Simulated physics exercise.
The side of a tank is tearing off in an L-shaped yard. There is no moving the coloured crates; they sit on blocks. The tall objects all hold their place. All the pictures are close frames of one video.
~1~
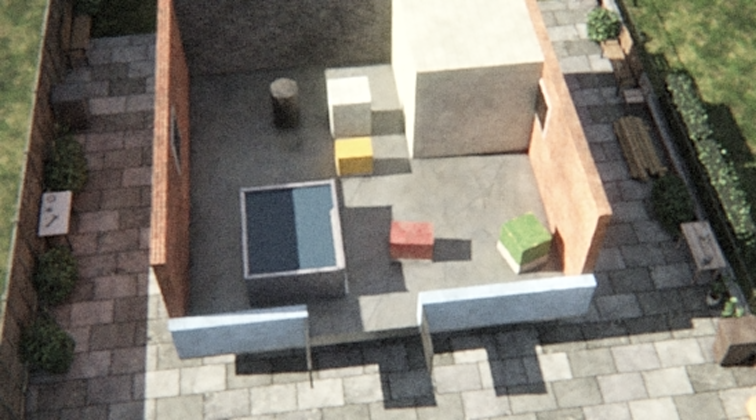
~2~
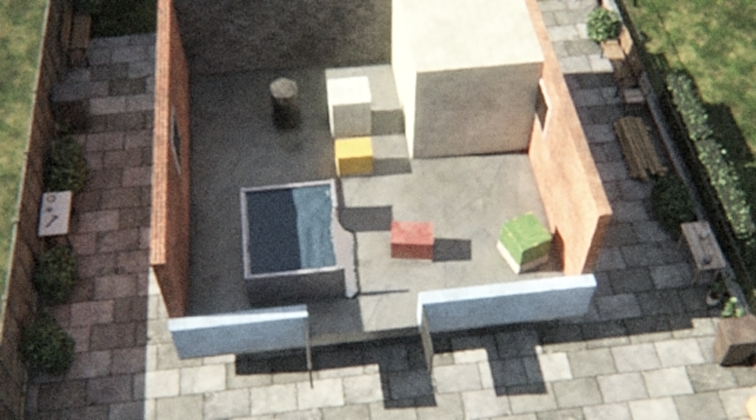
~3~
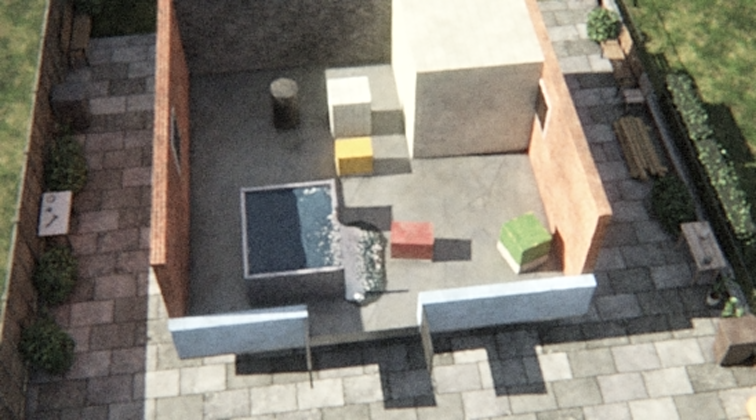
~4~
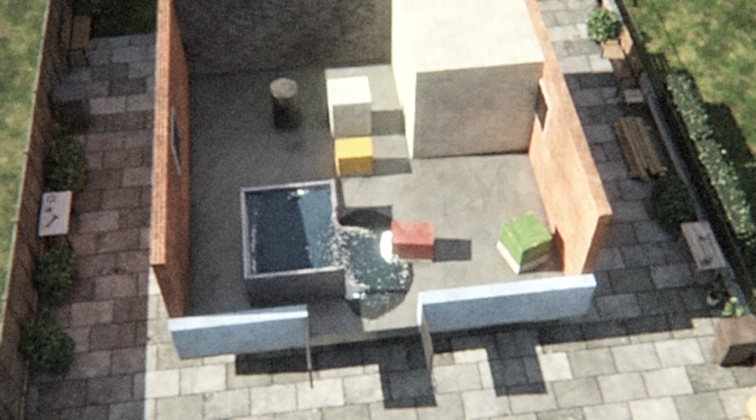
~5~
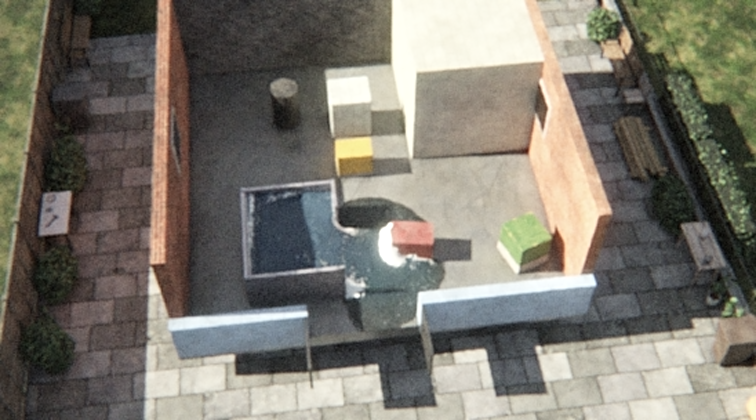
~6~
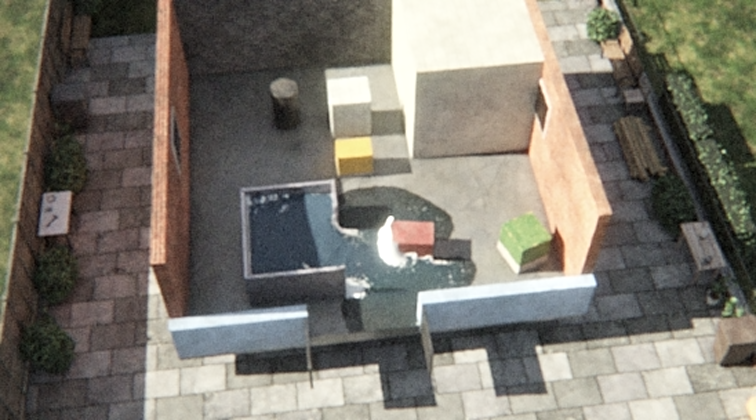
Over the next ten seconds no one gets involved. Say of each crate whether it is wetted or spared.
At the end, the yellow crate is hit; the green crate is hit; the red crate is hit.
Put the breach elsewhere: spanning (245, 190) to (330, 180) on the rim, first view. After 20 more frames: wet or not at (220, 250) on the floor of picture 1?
Untouched.
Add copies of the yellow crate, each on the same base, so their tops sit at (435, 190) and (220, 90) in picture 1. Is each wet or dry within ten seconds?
In the listed order, the first crate gets reached while the second remains untouched.
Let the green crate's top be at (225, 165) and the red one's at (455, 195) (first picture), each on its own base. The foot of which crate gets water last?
I would point to the crate marked green.
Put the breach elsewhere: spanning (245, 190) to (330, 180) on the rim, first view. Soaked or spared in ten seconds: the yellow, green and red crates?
Result - yellow crate gets flooded; green crate is not reached; red crate gets flooded.
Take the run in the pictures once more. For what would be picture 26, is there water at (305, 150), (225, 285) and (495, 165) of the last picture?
Going through them one by one, the first is spared, the second spared and the third waterlogged.
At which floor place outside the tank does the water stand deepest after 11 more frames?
That spot is close to (559, 283).
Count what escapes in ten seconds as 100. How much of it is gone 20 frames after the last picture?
Somewhere around 50 per cent, I'd say.
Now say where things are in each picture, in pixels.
In the first frame, still water in the tank at (291, 230).
In the second frame, the front is at (349, 297), out from the gap at (339, 253).
In the third frame, the front is at (374, 297), out from the gap at (339, 255).
In the fourth frame, the front is at a hidden place, out from the gap at (339, 256).
In the fifth frame, the front is at (440, 275), out from the gap at (339, 256).
In the sixth frame, water pours out at (339, 256) and has run to (471, 274).
A moment on, water covers 30 % of the floor; the yellow crate water round its plinth, the green crate water round its plinth, the red crate water round its plinth.
Next, water covers 45 % of the floor; the yellow crate water round its plinth, the green crate water round its plinth, the red crate water round its plinth.
Then, water covers 55 % of the floor; the yellow crate water round its plinth, the green crate water round its plinth, the red crate water round its plinth.
Later, water covers 70 % of the floor; the yellow crate water round its plinth, the green crate water round its plinth, the red crate water round its plinth.
In the end, water covers 90 % of the floor; the yellow crate was topped, the green crate was topped, the red crate was topped.
